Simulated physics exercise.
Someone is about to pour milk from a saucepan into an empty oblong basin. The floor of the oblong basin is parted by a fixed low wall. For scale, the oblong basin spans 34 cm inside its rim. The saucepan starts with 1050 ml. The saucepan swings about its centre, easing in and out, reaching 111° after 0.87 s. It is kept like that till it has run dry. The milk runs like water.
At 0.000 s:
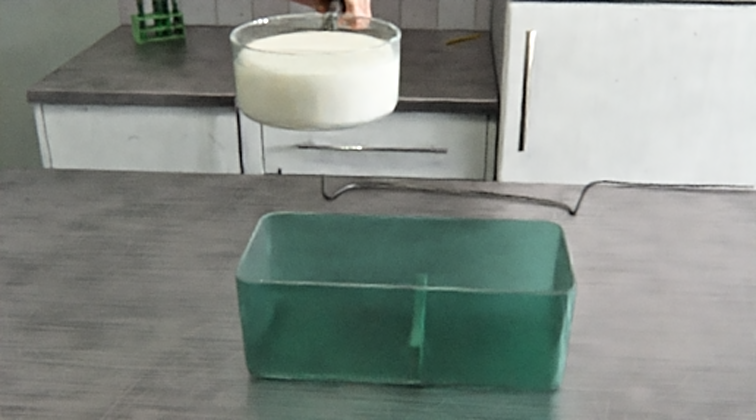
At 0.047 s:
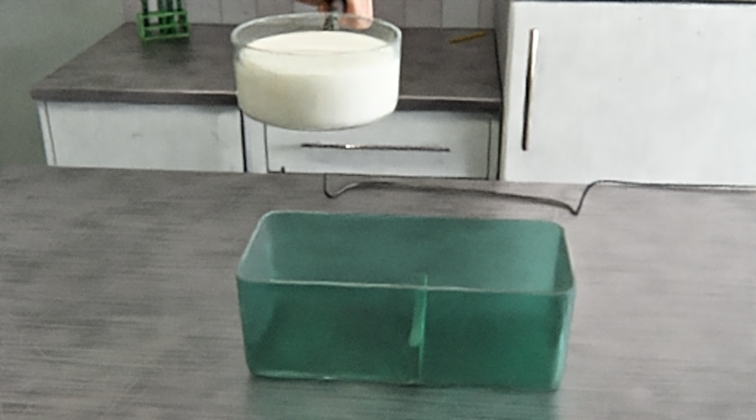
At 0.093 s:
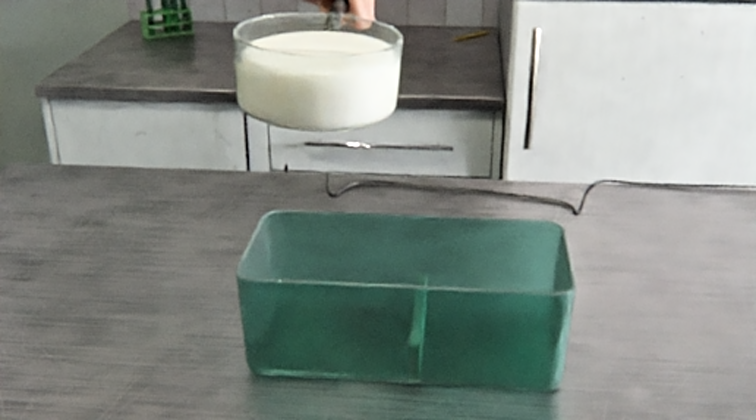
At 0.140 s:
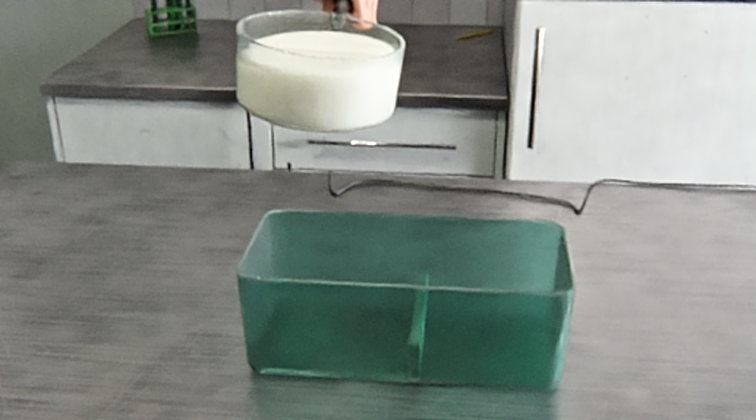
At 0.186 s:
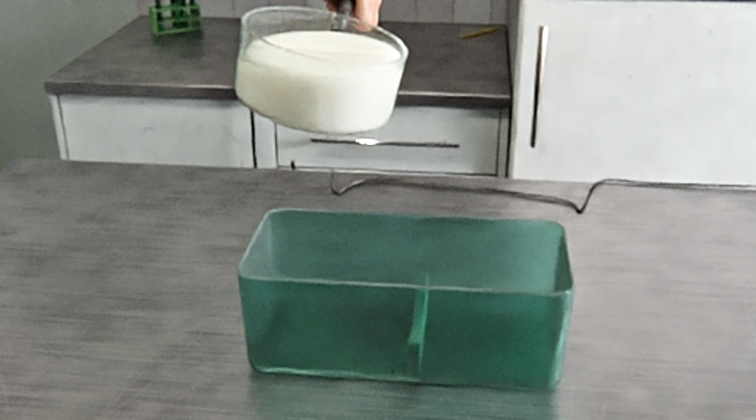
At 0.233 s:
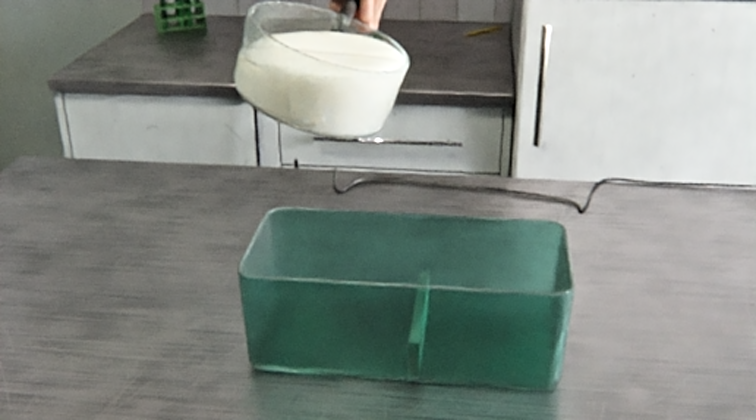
The footage shows a hand holding a clear round container of milk above an empty green oblong basin with a divider, on a grey surface in a kitchen. The container starts level, then gradually tilts down to the right.
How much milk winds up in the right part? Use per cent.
About 72 per cent.
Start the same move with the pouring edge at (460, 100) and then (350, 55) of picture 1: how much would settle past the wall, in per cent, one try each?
In turn about 85 and 45 per cent.
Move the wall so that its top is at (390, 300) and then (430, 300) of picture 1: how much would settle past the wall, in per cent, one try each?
First 90, then 65 per cent.
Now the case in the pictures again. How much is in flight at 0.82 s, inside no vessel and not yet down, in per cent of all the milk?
Some 10 per cent.
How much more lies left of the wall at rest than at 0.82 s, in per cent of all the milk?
About 16 per cent.
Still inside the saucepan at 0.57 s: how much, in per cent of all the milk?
Near 38 in a hundred.
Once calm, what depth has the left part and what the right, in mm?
Left about 10 mm, right about 34 mm.
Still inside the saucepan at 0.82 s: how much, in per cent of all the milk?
Some 5 per cent.
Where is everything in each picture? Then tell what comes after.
In the first frame, it leans 0°; its right rim is at (398, 36); the milk meets the walls at (239, 49) and (395, 52); the oblong basin's rim runs from (249, 245) to (569, 256); the wall's top is at (419, 309).
In the second frame, it leans 1°; its right rim is at (399, 38); the milk meets the walls at (240, 48) and (396, 52).
In the third frame, it leans 3°; its right rim is at (401, 42); the milk meets the walls at (242, 47) and (397, 54).
In the fourth frame, it leans 7°; its right rim is at (403, 47); the milk meets the walls at (244, 47) and (400, 56).
In the fifth frame, it leans 12°; its right rim is at (405, 55); the milk meets the walls at (245, 46) and (402, 57).
In the sixth frame, it leans 19°; its right rim is at (406, 65); the milk meets the walls at (245, 46) and (405, 59).
After 0.57 s the tilt is 82° and 37 per cent is still to pour, 0 is left of the wall and 13 right of it.
After 0.82 s the tilt is 110° and 5 per cent is still to pour, 12 is left of the wall and 72 right of it.
After 1.09 s the tilt is 111° and 0 per cent is still to pour, 26 is left of the wall and 72 right of it.
After 1.37 s the tilt is 111° and 0 per cent is still to pour, 27 is left of the wall and 72 right of it.
In the end 27 per cent lies left of the wall, 72 right of it and 1 outside.
